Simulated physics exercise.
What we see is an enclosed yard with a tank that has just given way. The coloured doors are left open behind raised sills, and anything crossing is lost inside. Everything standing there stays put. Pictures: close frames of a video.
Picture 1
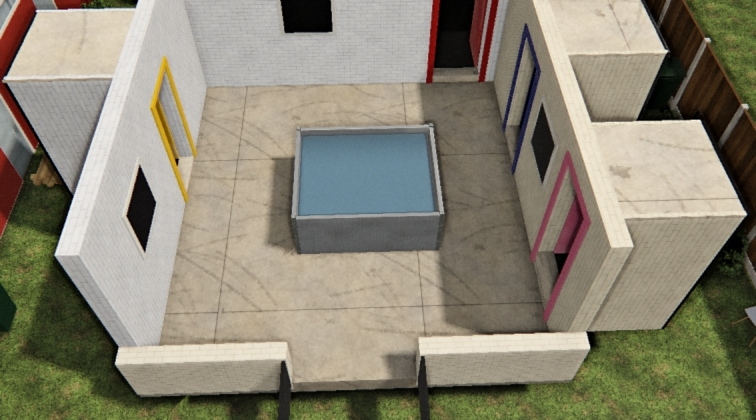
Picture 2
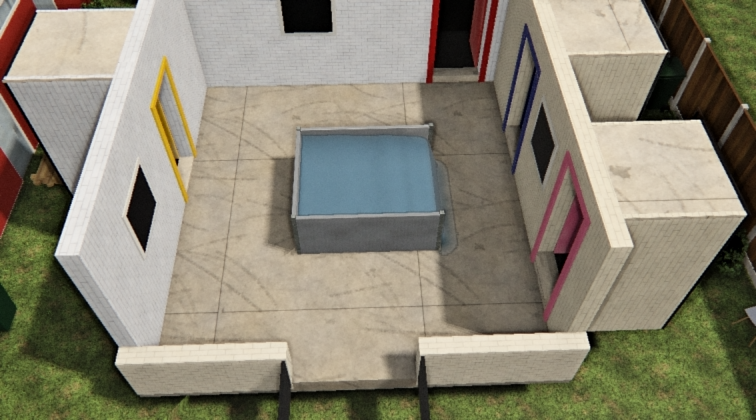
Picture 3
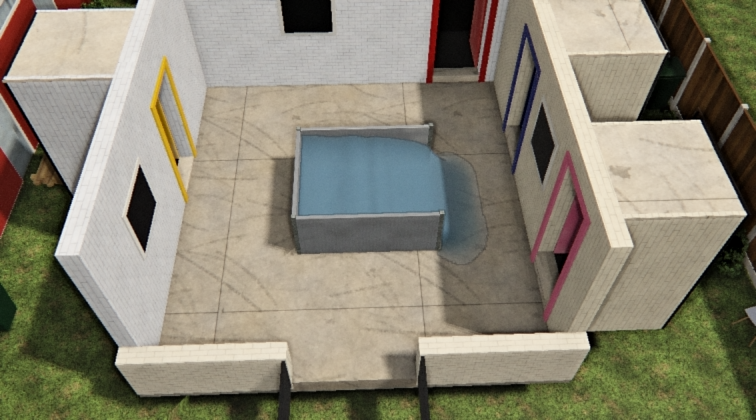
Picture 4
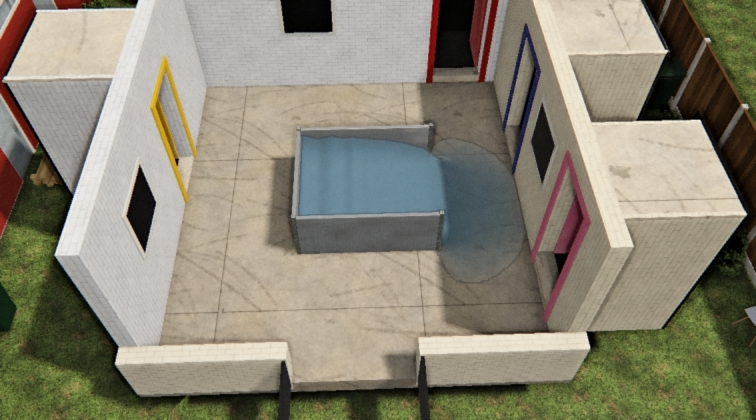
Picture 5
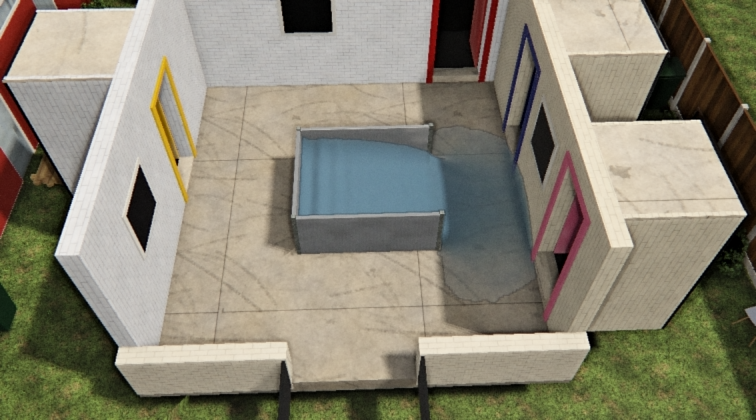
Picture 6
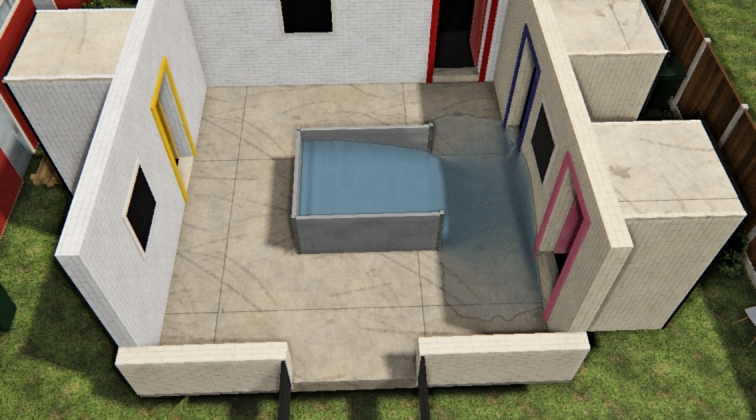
Water pours from the tank's open right side and spreads across the walled yard's floor.
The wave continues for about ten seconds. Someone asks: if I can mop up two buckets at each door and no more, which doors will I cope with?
As I see it, the blue door lets the inflow pass two buckets. The yellow door lets the inflow pass two buckets. The pink door keeps the inflow to two buckets or less. The red door lets the inflow pass two buckets.
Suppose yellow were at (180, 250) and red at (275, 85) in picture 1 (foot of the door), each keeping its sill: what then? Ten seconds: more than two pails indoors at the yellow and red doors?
Result - yellow: Crosses the limit; red: Remains below the limit.
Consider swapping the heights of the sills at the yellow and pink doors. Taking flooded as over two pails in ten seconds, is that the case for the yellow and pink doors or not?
As it turns out, the yellow one keeps within bounds and the pink one overshoots.
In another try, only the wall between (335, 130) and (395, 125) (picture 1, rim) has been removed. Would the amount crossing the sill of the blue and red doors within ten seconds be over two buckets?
Blue door falls short, red door exceeds the limit.
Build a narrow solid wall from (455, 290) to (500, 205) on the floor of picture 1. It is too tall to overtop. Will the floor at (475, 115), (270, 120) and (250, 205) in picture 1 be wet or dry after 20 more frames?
In that order: Under water, awash, no water.
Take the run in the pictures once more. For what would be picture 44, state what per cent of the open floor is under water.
Around 95 percent.
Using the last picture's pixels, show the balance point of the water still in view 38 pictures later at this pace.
Centre of the water: Near (350, 206).
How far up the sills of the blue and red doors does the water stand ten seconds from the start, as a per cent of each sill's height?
Some 30 percent, then some 30 percent.
A moment on, water covers 20 % of the floor; the blue door over two buckets in, the yellow door not reached, the pink door wet at the sill, nothing in, the red door not reached.
Next, water covers 35 % of the floor; the blue door far over two buckets in, the yellow door not reached, the pink door wet at the sill, nothing in, the red door over two buckets in.
Then, water covers 75 % of the floor; the blue door far over two buckets in, the yellow door not reached, the pink door under two buckets in, the red door far over two buckets in.
Later, water covers 95 % of the floor; the blue door far over two buckets in, the yellow door over two buckets in, the pink door under two buckets in, the red door far over two buckets in.
In the end, water covers 95 % of the floor; the blue door far over two buckets in, the yellow door far over two buckets in, the pink door under two buckets in, the red door far over two buckets in.
